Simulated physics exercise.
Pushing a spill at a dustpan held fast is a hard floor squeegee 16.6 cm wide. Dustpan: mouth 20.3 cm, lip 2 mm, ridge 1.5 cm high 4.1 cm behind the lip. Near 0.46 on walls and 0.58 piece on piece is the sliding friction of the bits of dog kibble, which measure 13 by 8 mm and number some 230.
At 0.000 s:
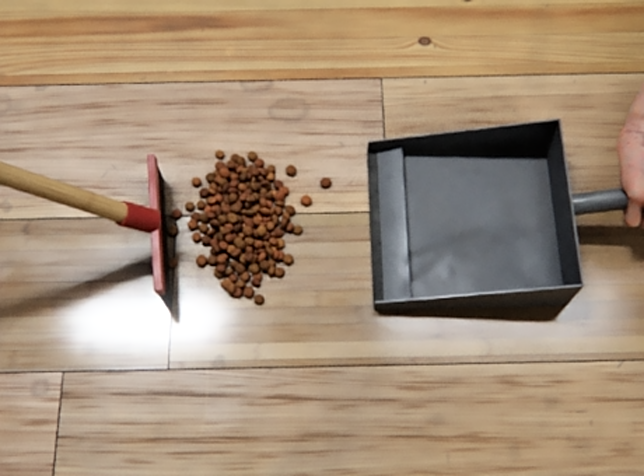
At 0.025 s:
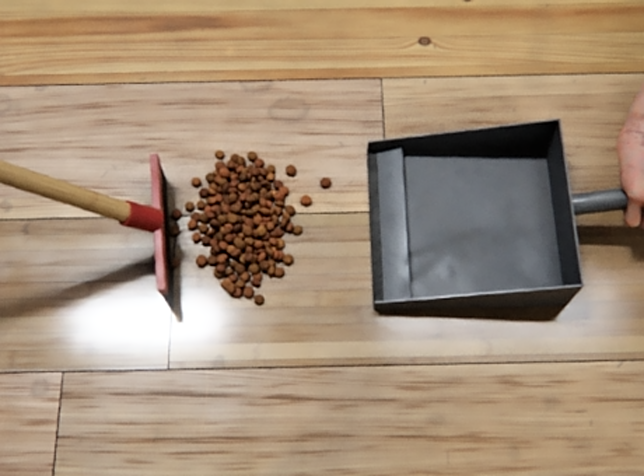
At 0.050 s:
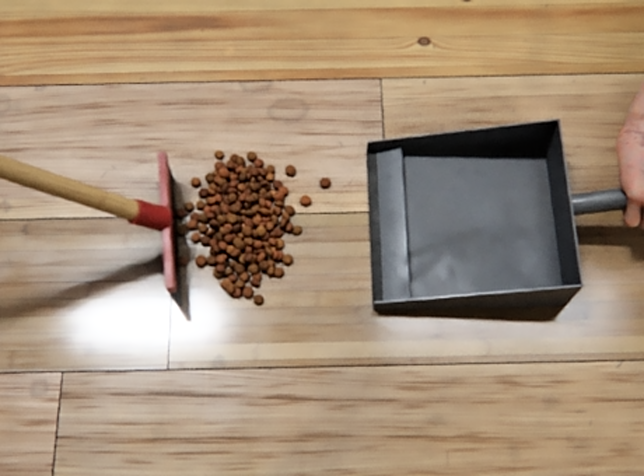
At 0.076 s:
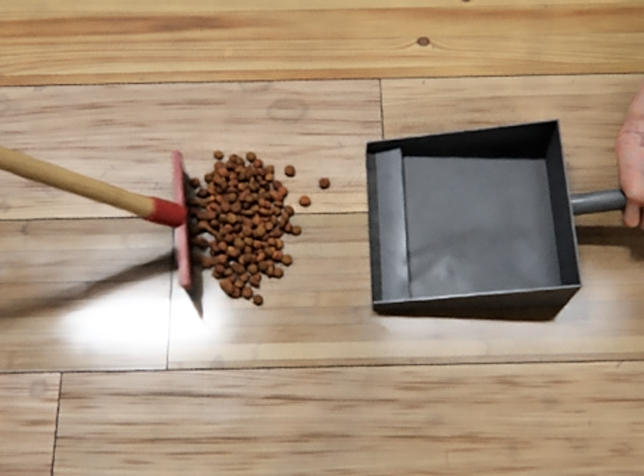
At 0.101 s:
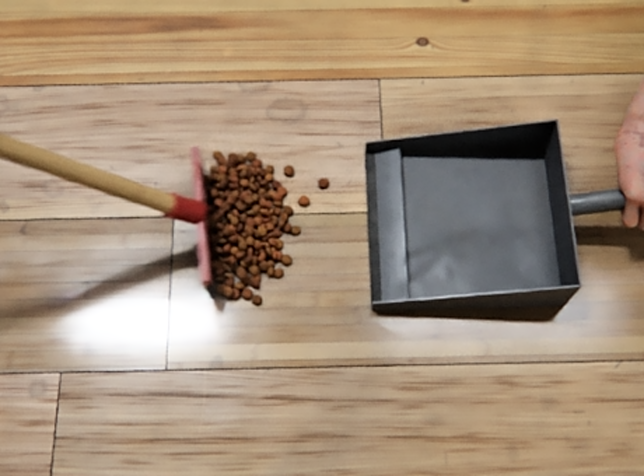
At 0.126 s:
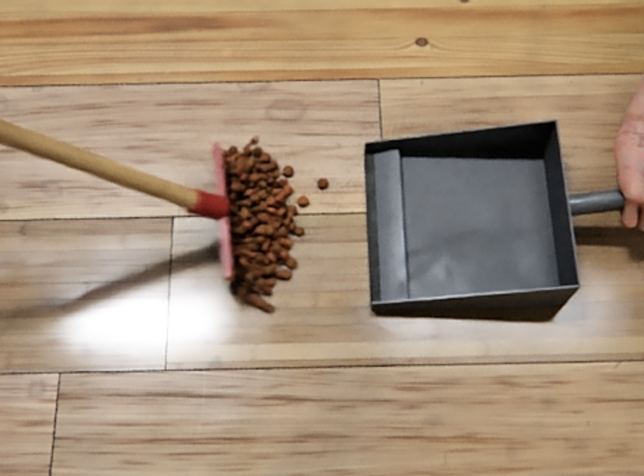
A heap of small reddish-brown pellets lies on a glossy, light wood-plank floor, seen from above by a steady camera. To its left stands a red-bladed squeegee with a pale wooden handle, and to its right a hand grips the handle of a dark grey dustpan. The blade slides right, slowly then faster, pressing into the heap and shoving it a short way across the boards, while the dustpan stays practically still.
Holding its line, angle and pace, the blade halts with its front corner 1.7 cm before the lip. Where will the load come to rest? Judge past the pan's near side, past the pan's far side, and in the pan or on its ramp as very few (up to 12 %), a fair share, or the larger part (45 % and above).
Near side: Very few, far side: A fair share, pan: The larger part.
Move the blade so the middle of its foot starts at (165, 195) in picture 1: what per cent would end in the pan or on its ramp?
It would come to about 35 in a hundred.
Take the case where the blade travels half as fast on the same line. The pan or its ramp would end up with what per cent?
It would be around 40 percent.
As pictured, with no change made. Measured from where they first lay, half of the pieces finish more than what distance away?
Somewhere around 18 centimetres.
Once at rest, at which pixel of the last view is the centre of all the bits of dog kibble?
Close to pixel (377, 195).
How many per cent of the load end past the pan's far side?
I'd put it near 20 percent.
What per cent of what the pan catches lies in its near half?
About 40 per cent.
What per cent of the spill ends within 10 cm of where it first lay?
5 percent, roughly.
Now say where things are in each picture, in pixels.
In the first frame, blade from (160, 290) to (153, 162), moved 0.0 cm, 0 of the pieces shifted so far; middle of the pieces at (244, 220); pan at (480, 225).
In the second frame, blade from (163, 290) to (156, 161), moved 0.3 cm, 0 of the pieces shifted so far; middle of the pieces at (243, 220).
In the third frame, blade from (171, 288) to (164, 160), moved 1.3 cm, 3 of the pieces shifted so far; middle of the pieces at (243, 221).
In the fourth frame, blade from (186, 285) to (177, 157), moved 3.0 cm, 21 of the pieces shifted so far; middle of the pieces at (243, 221).
In the fifth frame, blade from (206, 281) to (196, 154), moved 5.4 cm, 117 of the pieces shifted so far; middle of the pieces at (245, 221).
In the sixth frame, blade from (229, 277) to (218, 150), moved 8.0 cm, 228 of the pieces shifted so far; middle of the pieces at (255, 220); pan at (477, 226). Its pace works out near 1.05 m/s, heading 10 degrees away from the viewer's side.
Then, at 0.21 s, middle of the blade 8 cm from the lip; 0 % over the lip, far side 10 %, near side 0 %.
Then, at 0.26 s, middle of the blade 4 cm from the lip; 15 % over the lip, far side 15 %, near side 5 %.
After 0.46 s, middle of the blade 3 cm from the lip; 50 % over the lip, far side 20 %, near side 5 %.
In the end, at 1.1 s, near side 5 %, far side 20 %, pan 50 %, in front of the lip or behind the blade 25 %.
